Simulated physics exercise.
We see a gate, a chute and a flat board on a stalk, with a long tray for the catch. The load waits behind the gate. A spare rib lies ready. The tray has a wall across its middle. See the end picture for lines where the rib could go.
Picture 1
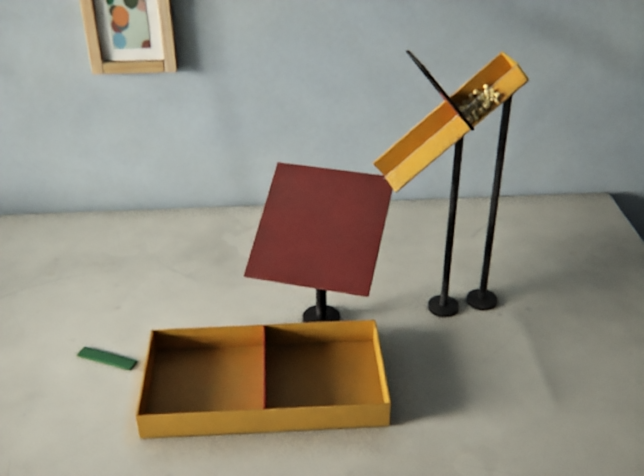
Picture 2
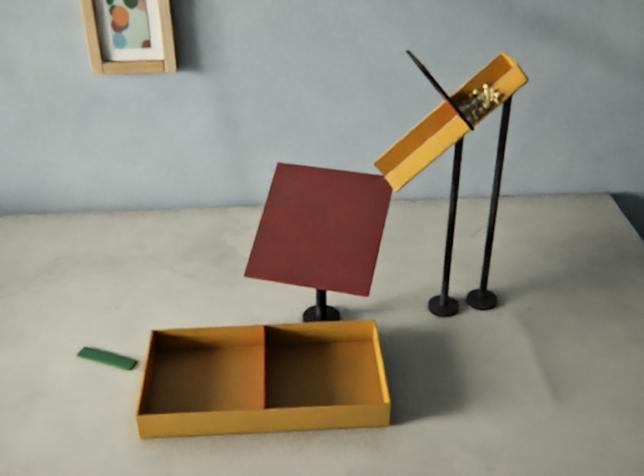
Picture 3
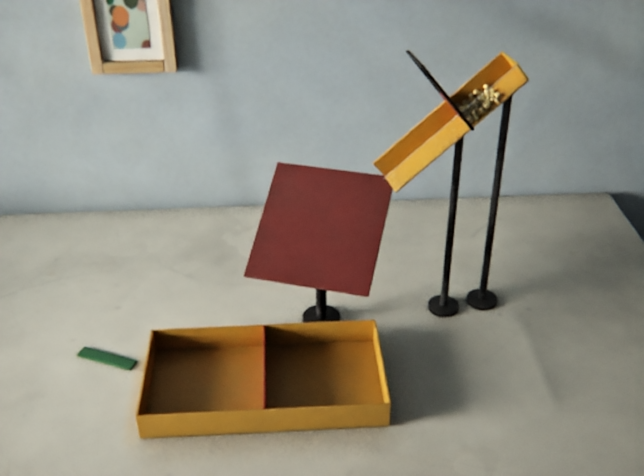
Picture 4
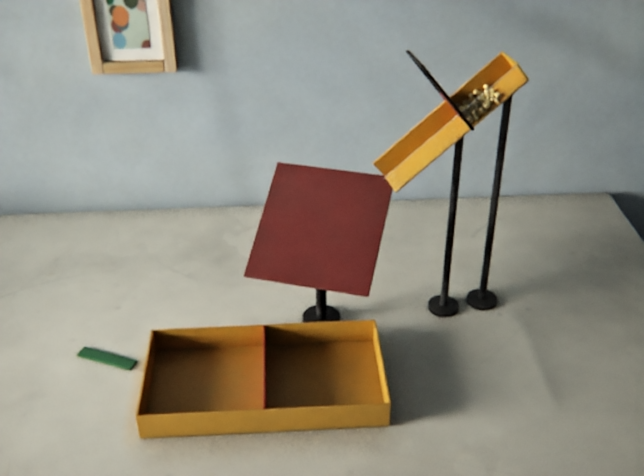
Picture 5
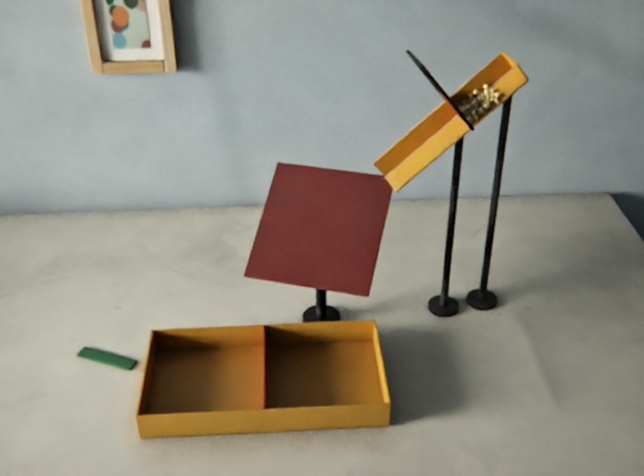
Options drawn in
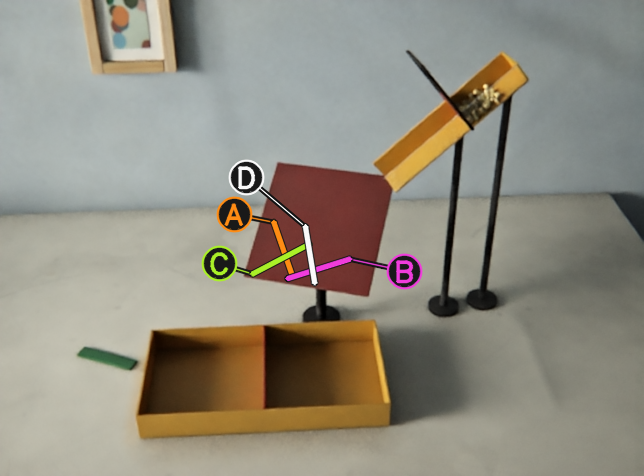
At the start, a small pale load rests behind a dark gate in a raised, sloping yellow chute, above a tilted dark red board and a divided yellow tray, with a green strip lying to the left. Nothing visibly moves, and the gate stays shut throughout.
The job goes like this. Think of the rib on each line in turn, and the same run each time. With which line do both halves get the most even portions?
C.
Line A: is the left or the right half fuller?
More lands on the right.
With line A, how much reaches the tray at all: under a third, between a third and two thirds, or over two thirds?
Line A gives over two thirds.
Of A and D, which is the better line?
That would be A.
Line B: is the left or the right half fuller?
The left half.
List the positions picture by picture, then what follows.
Load behind the gate at (474, 105), soya beans; lip of the chute at (390, 185), sloping fairly steeply, in the first frame.
Middle of the board at (321, 225), tilted fairly steeply; middle of its low edge at (305, 286); of its high edge at (335, 169), in the second frame.
Front corners of the tray at (137, 416) and (390, 403); front end of its middle wall at (264, 410); gate still shut at (449, 102), in the third frame.
Middle of the load at (474, 105); lip at (390, 185), in the fourth frame.
Middle of the load at (474, 105); lip at (390, 185), in the fifth frame.
On the marked copy, line A from (273, 222) to (292, 274); line B from (349, 259) to (287, 278); line C from (309, 244) to (252, 273); line D from (305, 226) to (314, 282).
Choosing A, of what is caught, a small part in the left half, most in the right.
Choosing B, of what is caught, most in the left half, a small part in the right.
Choosing C, of what is caught, about half in the left half, about half in the right.
Choosing D, of what is caught, none in the left half, all in the right.
